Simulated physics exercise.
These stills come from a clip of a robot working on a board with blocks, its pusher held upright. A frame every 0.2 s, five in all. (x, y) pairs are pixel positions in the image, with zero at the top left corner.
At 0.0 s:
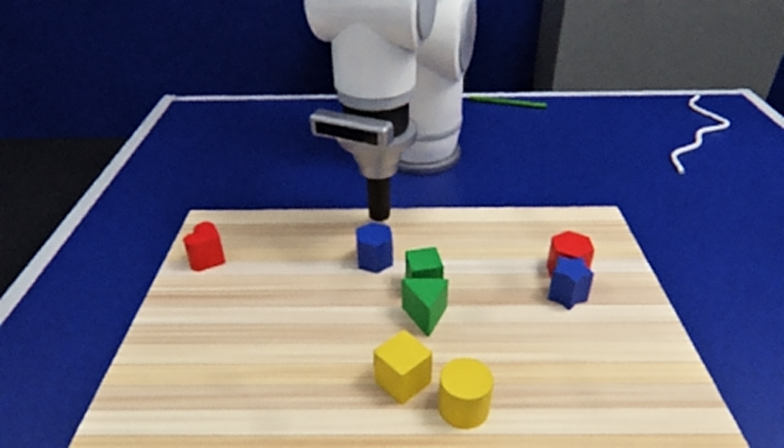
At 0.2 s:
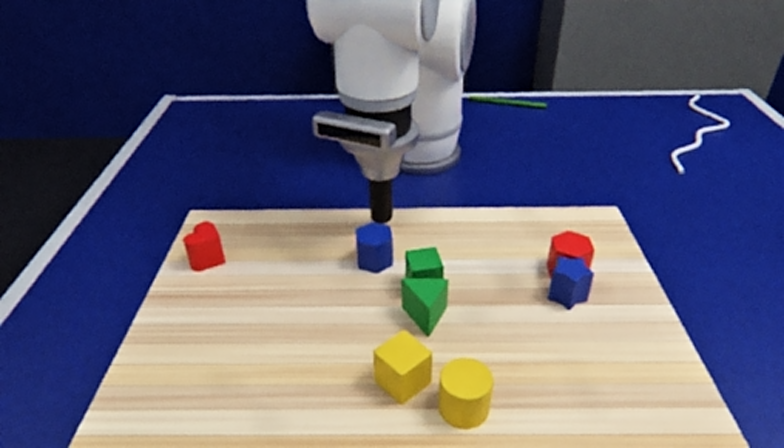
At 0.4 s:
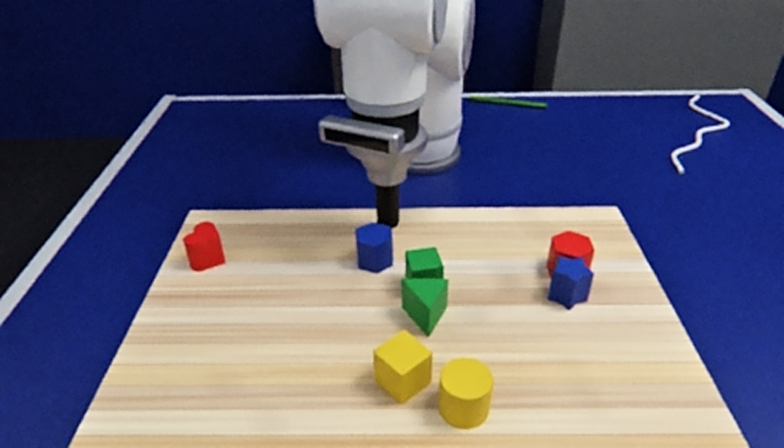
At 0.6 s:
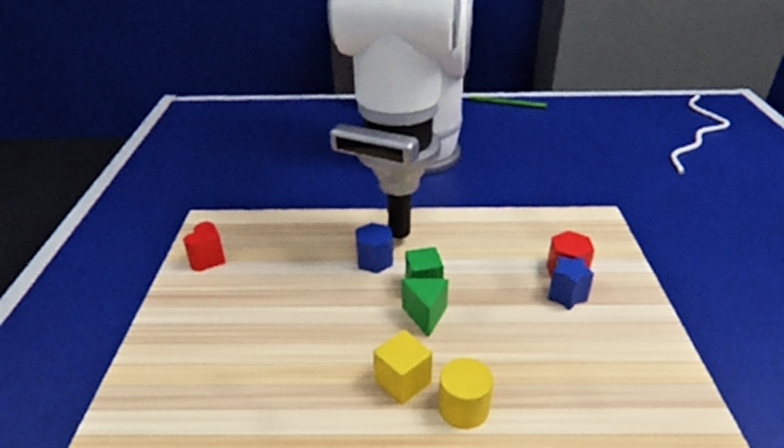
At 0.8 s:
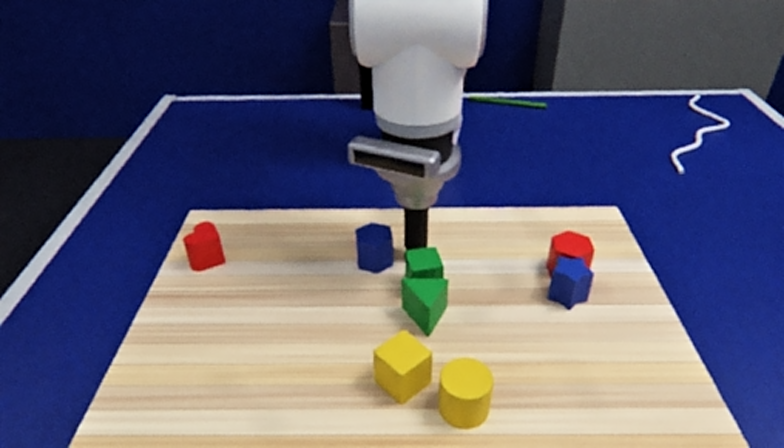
A robot arm moves slightly right and forward over the board while the blocks stay still.
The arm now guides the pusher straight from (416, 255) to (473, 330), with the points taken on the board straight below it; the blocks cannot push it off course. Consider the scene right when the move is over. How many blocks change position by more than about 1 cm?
I expect two blocks to be moved by more than 1 cm.
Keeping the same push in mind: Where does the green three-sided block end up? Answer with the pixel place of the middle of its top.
I'd place it at (414, 317), taking the centre of its top.
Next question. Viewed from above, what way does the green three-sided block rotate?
Short answer: Clockwise.
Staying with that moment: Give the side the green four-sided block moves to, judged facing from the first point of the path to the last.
The right.
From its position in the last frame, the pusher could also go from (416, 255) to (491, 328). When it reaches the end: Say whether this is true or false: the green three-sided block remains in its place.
That statement is not accurate.
On the path given first. One third of the way, pusher at (434, 270); green four-sided block at (427, 268), turned 25° clockwise.
Two thirds of the way, pusher at (453, 294); green four-sided block at (437, 291), turned 55° clockwise; green three-sided block at (419, 310), turned 40° clockwise.
At the end, pusher at (474, 322); blue hexagonal block in place; green four-sided block at (442, 304), turned 75° clockwise; green three-sided block at (414, 317), turned 65° clockwise.
